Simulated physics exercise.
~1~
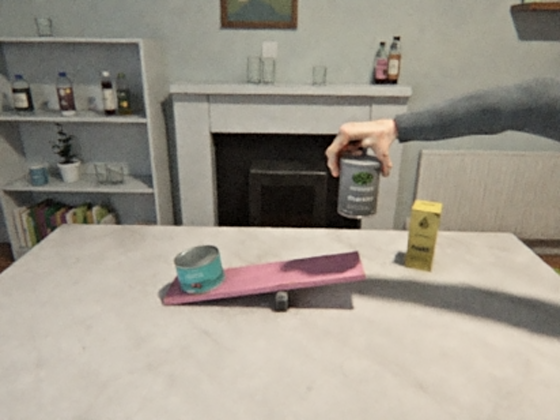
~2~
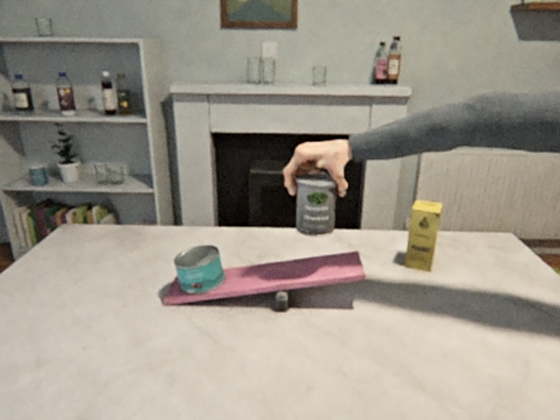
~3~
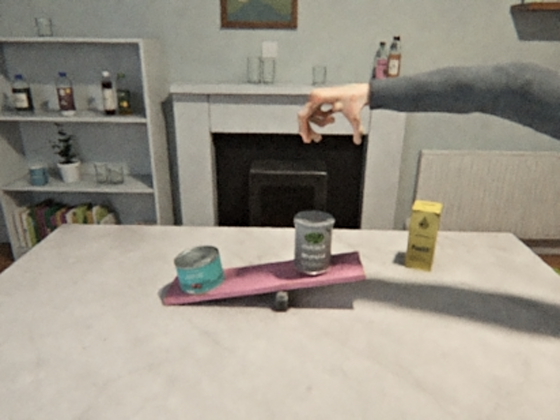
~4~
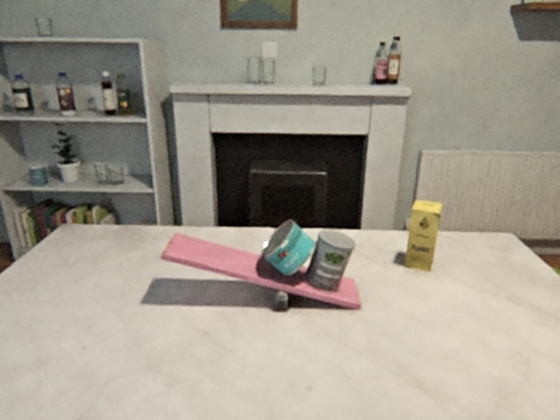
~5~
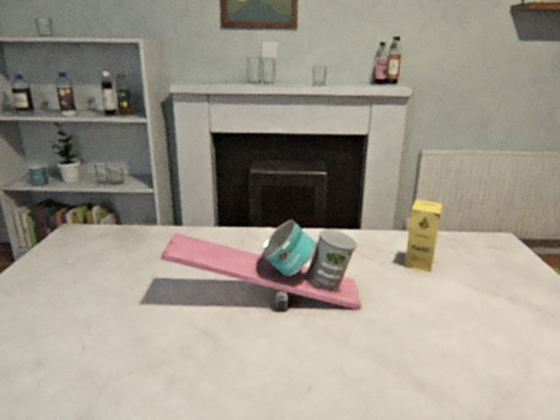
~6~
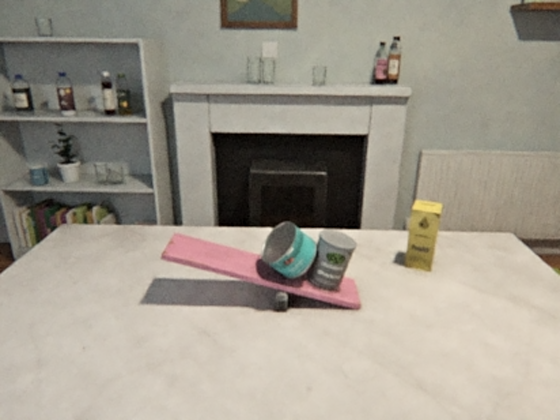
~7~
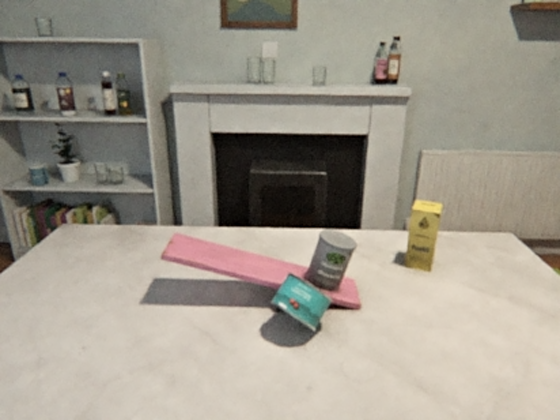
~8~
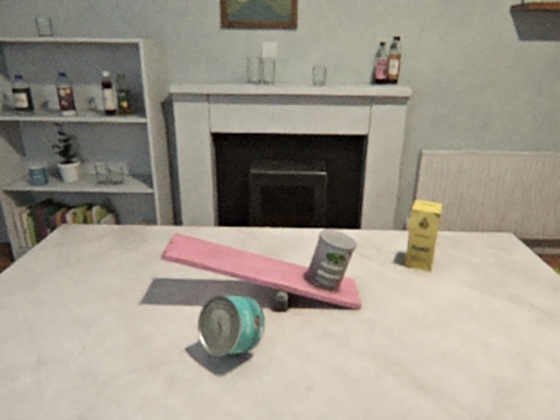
The video shows a hand lowering a grey tin onto the raised right end of a pink see-saw plank and letting go. The plank tips down to the right, the turquoise tub slides against the tin, then tumbles onto the table in front, while the tin stays leaning on the plank.
